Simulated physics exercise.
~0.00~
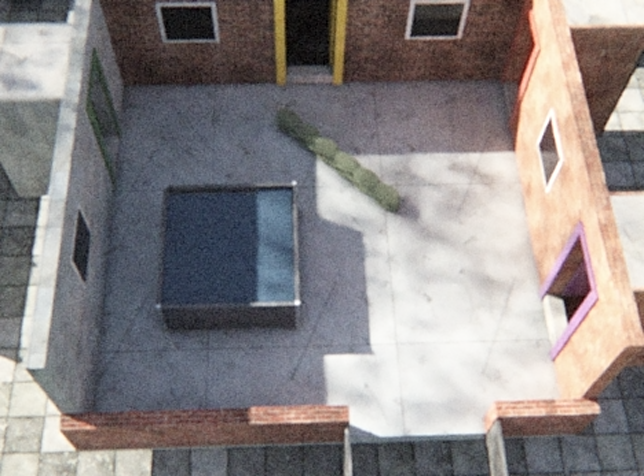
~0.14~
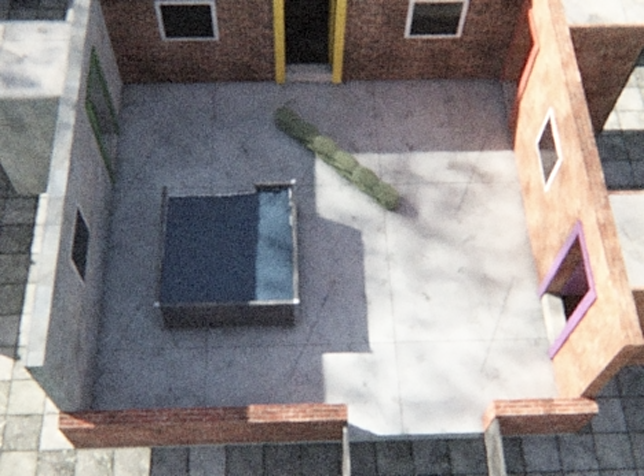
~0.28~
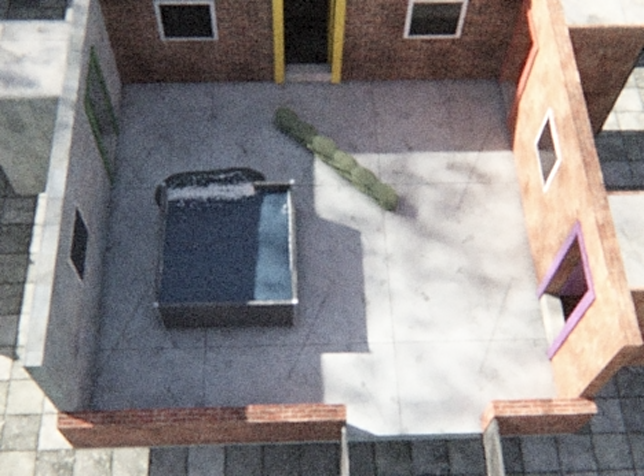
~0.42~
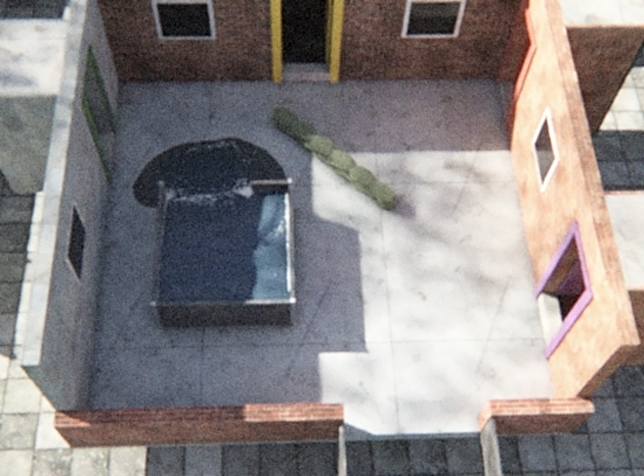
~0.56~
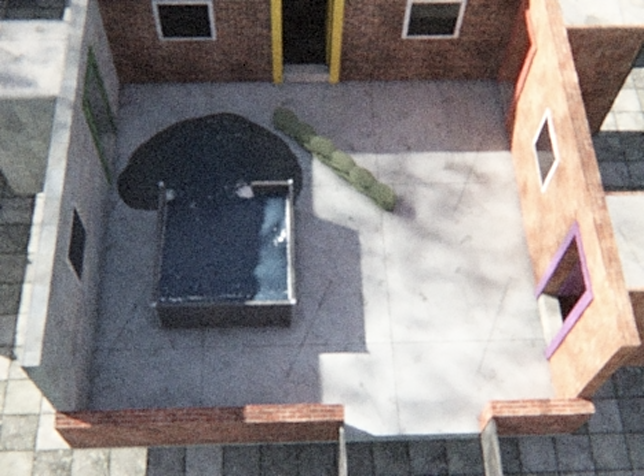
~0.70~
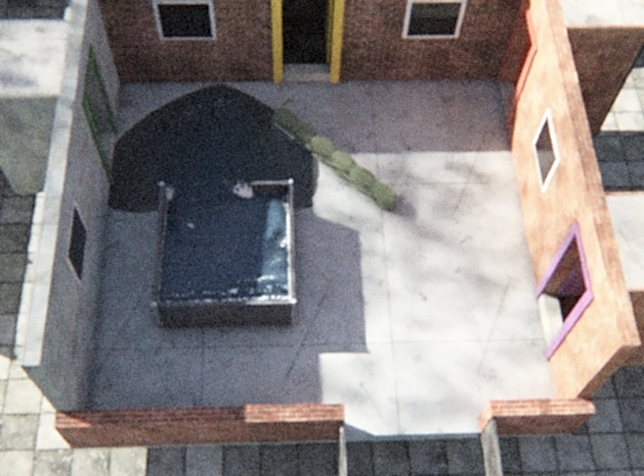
Water pours from the far side of a square tank in a walled yard, spreading as a dark, rounded pool across the pale floor toward the back wall and reaching the left wall and a row of green sandbags.
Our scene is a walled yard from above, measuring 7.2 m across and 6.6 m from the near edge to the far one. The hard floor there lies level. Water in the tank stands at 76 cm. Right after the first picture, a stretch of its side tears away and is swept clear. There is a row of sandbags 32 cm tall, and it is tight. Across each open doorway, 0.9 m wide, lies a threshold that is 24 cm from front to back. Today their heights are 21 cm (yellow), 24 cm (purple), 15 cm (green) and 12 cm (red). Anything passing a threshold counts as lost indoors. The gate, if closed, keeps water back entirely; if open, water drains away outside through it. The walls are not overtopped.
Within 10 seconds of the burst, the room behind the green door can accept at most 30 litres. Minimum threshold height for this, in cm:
21 cm, roughly.
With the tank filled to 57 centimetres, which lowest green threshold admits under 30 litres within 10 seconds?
Roughly 14.5 centimetres would do it.
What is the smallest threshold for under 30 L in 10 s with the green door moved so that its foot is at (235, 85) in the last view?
Roughly 33 cm, give or take.
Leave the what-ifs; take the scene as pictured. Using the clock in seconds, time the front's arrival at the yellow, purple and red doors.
Arrives: Yellow 1.2 s / purple 5.0 s / red 3.0 s.
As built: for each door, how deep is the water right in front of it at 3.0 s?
In cm: Yellow 18, purple 0, green 27, red 3.
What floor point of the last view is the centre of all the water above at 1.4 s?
(217, 211).
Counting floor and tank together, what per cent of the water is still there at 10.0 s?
Remaining share: Around 90 %.
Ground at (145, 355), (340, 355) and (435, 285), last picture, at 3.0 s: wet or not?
So the three spots come out spared, spared, spared, in that order.
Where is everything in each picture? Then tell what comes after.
In the first frame, the tank at (230, 245) is whole and still, 76 cm deep; the green door at (105, 125) is dry.
In the second frame, the front is at a hidden place, 0.3 m from the gap on the far side; 0.4 m2 of floor is wet, 76 cm left at the back.
In the third frame, the front is at (233, 172), 0.8 m from the gap on the far side; 1.2 m2 of floor is wet, 76 cm left at the back.
In the fourth frame, water pours out on the far side and has run 1.4 m, to (218, 143); about 10 cm deep outside, 75 cm at the back.
In the fifth frame, water pours out on the far side and has run 2.0 m, to (216, 118); about 7 cm deep outside, 70 cm at the back.
In the sixth frame, the front is at (214, 89), 2.7 m from the gap on the far side; 6.6 m2 of floor is wet, 64 cm left at the back; the green door at (102, 122), 2.1 m from the gap, is still 0.1 m from the nearest water.
After 1.4 s water covers 20 % of the floor, deepest (52 cm) near (121, 87); 17 cm at the green door, 0 litres in over its 15 cm threshold.
After 3.0 s water covers 40 % of the floor, deepest (33 cm) near (275, 116); 27 cm at the green door, 41 litres in over its 15 cm threshold.
After 10.0 s water covers 95 % of the floor, deepest (14 cm) near (413, 341); 9 cm at the green door, 104 litres in over its 15 cm threshold.
At the green door as built, the water arrived by 0.8 s and peaked near 27 cm at 2.8 s.
Run again over the same 10 s with other heights there, 71 litres in over 17 cm, 15 litres over 23 cm. The limit of 30 litres is kept from about 21 cm up.
